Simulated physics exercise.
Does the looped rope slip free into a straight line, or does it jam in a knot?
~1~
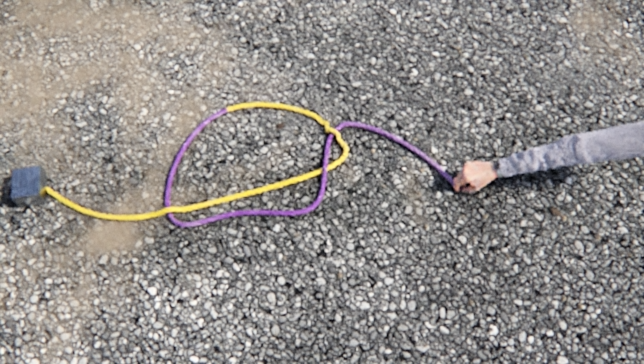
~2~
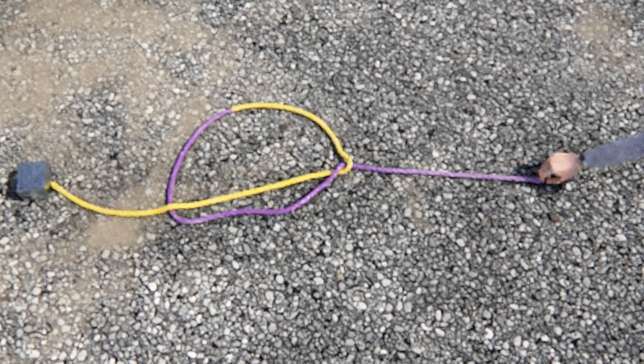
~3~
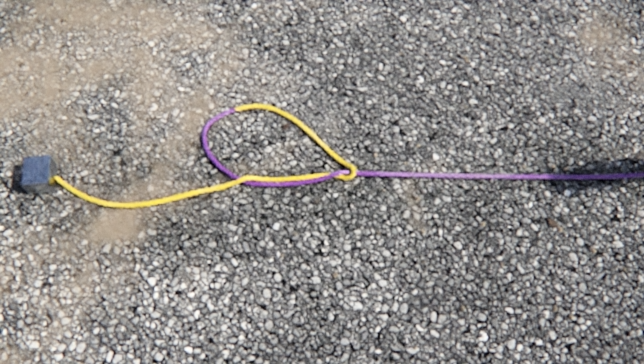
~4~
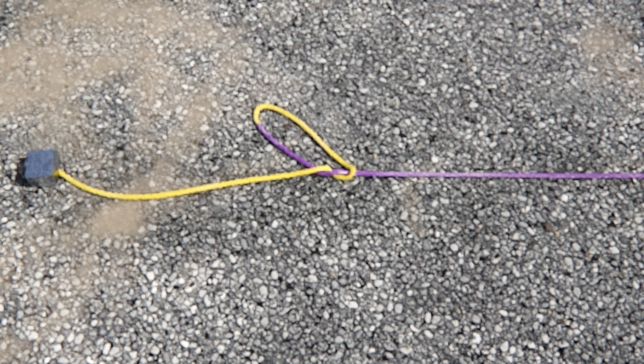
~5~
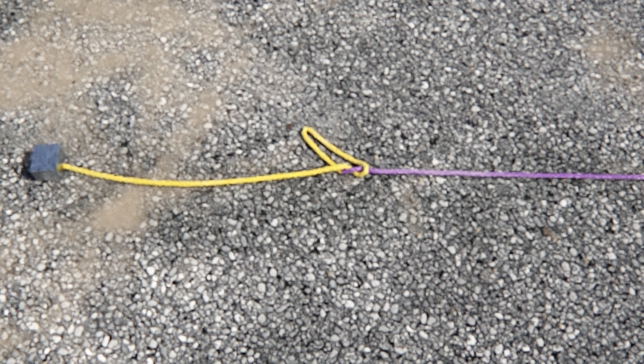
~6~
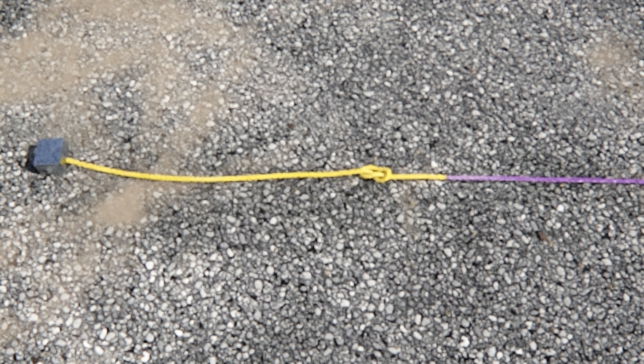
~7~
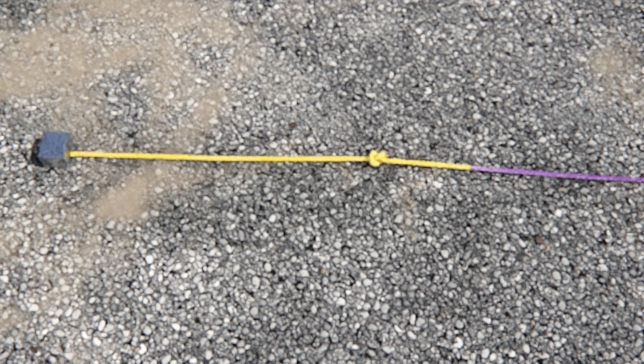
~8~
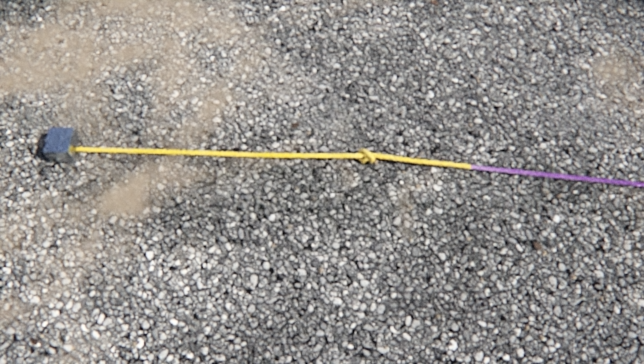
It jams in a knot. The loops shrink as the purple end is pulled right, and a small tight knot stays in the yellow part.
